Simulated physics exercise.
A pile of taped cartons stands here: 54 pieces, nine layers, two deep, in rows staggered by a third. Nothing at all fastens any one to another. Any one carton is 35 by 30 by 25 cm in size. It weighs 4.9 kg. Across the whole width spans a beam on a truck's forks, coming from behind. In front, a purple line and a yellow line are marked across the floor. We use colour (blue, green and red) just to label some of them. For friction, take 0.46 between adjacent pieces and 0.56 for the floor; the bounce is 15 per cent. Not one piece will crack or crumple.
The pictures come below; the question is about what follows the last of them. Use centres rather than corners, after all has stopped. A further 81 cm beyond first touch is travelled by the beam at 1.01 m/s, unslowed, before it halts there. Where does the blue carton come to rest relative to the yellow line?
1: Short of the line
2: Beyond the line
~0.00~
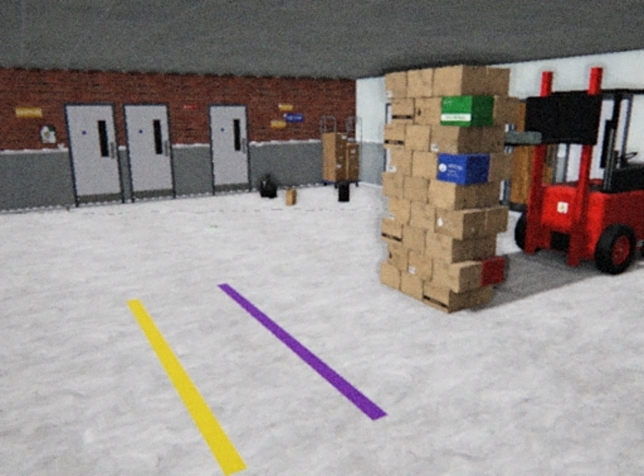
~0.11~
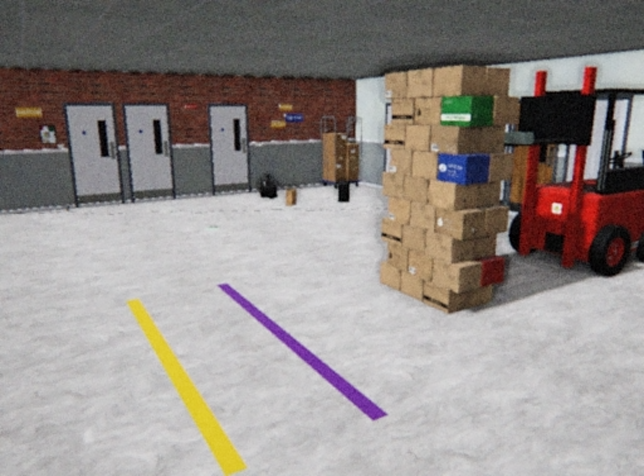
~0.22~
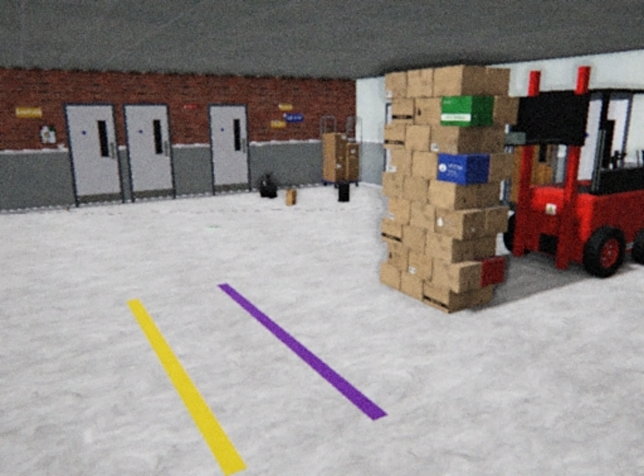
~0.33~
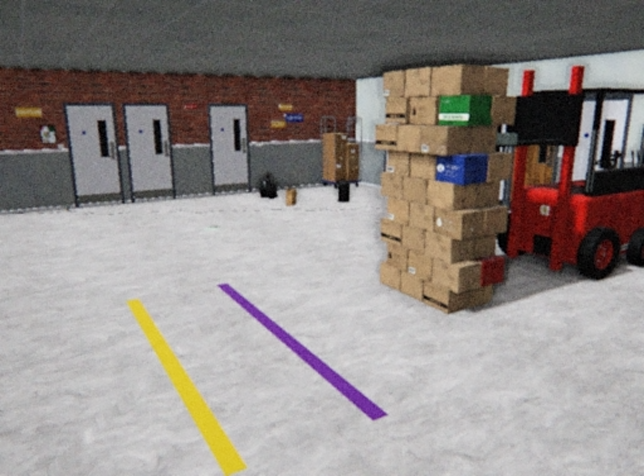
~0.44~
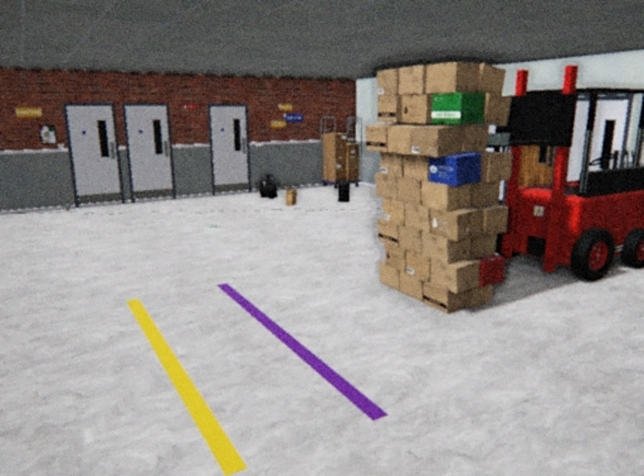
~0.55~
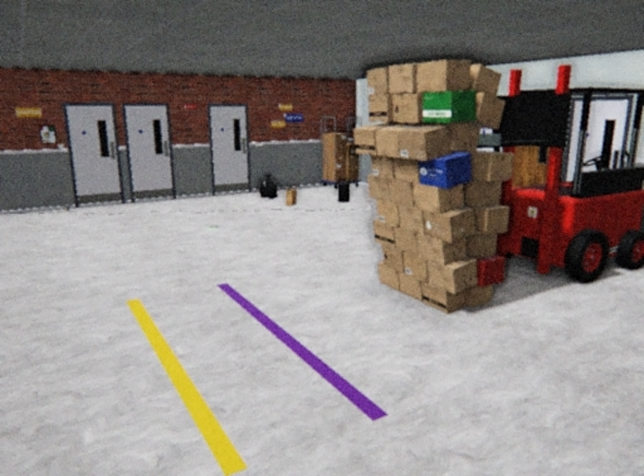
The answer is 1.
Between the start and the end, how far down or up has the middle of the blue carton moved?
Net change: Some 120 cm lower.
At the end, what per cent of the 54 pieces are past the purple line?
Roughly 20 % of them end up there.
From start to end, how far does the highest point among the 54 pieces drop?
I'd put it at around 75 cm.
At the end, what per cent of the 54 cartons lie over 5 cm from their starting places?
It works out to 70 percent.
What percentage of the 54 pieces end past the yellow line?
Something near 5 percent.
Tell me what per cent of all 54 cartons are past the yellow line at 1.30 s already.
0 per cent.
After 0.70 s, none of the 54 cartons past the yellow line, 36 disturbed; blue carton leaning 17°; green carton leaning 13°.
After 0.98 s, none of the 54 cartons past the yellow line, 36 disturbed; blue carton leaning 39°, 21 cm lower; green carton leaning 40°, 41 cm lower.
After 1.30 s, none of the 54 cartons past the yellow line, 36 disturbed; blue carton on its side; green carton leaning 19°, 1.18 m lower.
After 1.98 s, 4 of the 54 cartons past the yellow line; blue carton on its side; green carton on its side.
At rest (3.9 s), 4 of the 54 cartons past the yellow line; blue carton on its side; green carton on its side; red carton unmoved. As the last picture would show them, middles, blue carton near (256, 352), green carton near (296, 378).
